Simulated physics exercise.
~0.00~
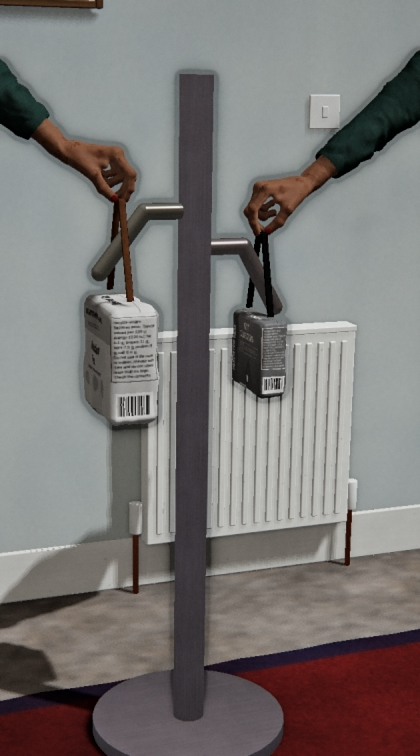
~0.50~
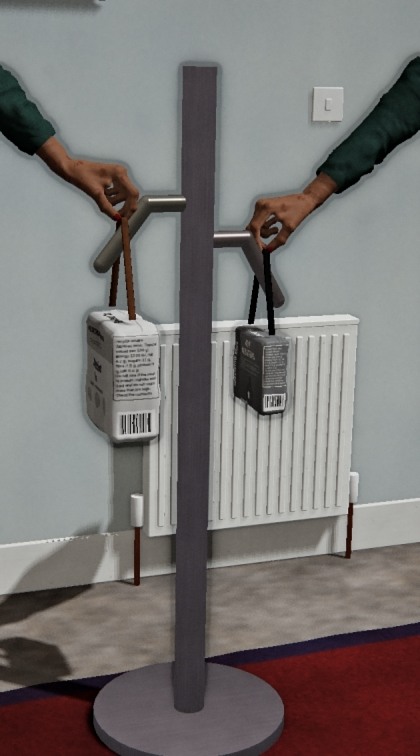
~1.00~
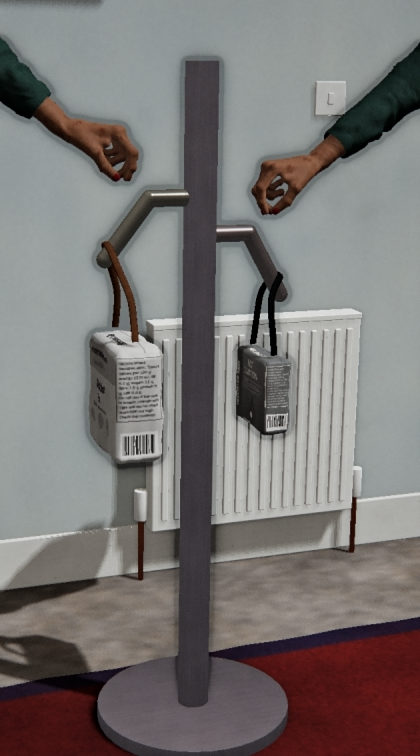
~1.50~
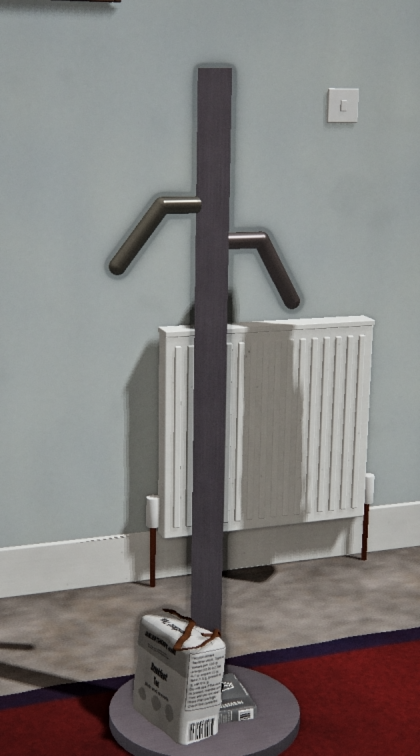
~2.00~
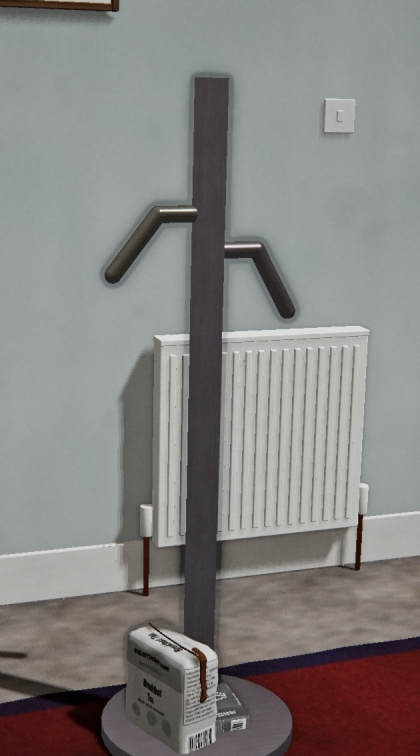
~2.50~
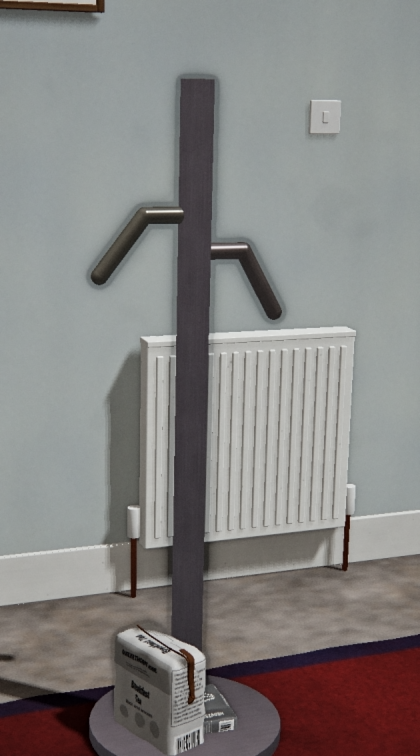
Two hands hang a white sack and grey pouch on downward-sloping pegs, but both fall.
